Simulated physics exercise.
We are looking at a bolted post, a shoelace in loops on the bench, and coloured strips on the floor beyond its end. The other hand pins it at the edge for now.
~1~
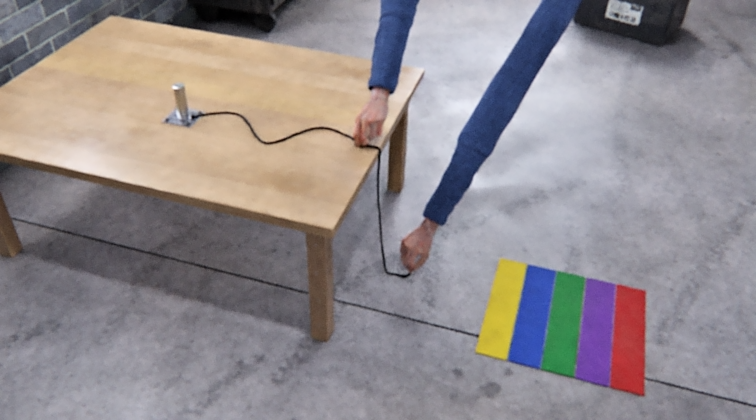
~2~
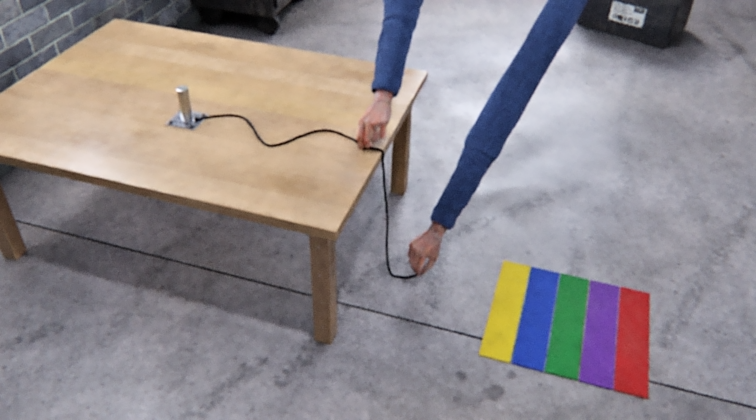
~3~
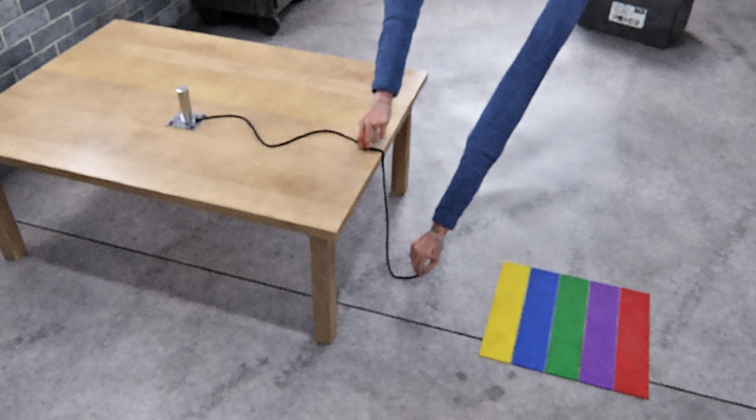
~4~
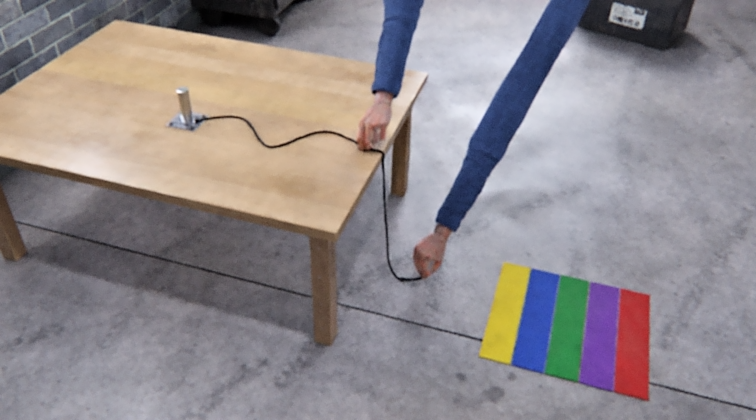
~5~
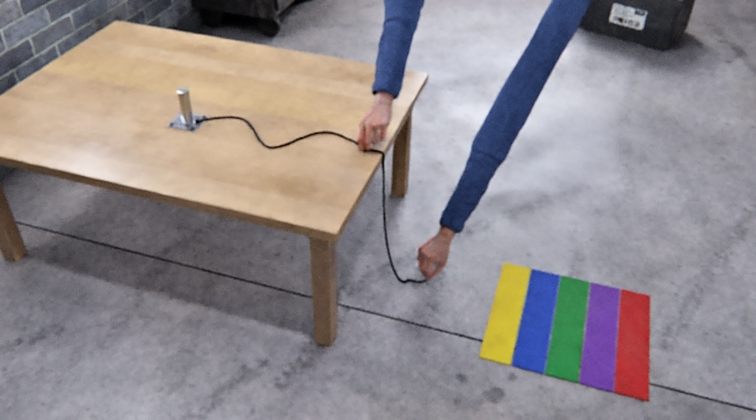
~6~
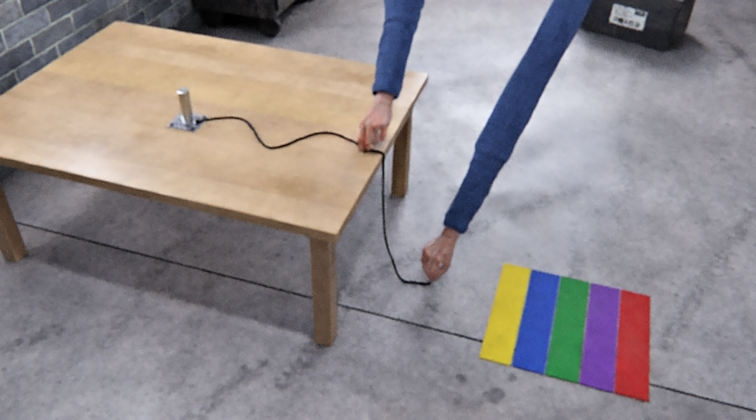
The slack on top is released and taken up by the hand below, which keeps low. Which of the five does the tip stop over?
It gets as far as the green strip.
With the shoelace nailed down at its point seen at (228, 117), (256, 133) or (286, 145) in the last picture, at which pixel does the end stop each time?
In that order: (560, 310), (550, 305) and (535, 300).
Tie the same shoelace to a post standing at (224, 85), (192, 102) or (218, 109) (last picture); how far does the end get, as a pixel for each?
Near (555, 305), (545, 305) and (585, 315).
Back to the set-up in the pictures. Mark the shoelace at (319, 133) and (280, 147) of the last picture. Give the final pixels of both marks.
The first at (353, 150), the second at (309, 142).
Soon after, end near (510, 296); over yellow.
Then, end near (547, 305); over blue.
At full stretch, end near (568, 310); over green. The green one.
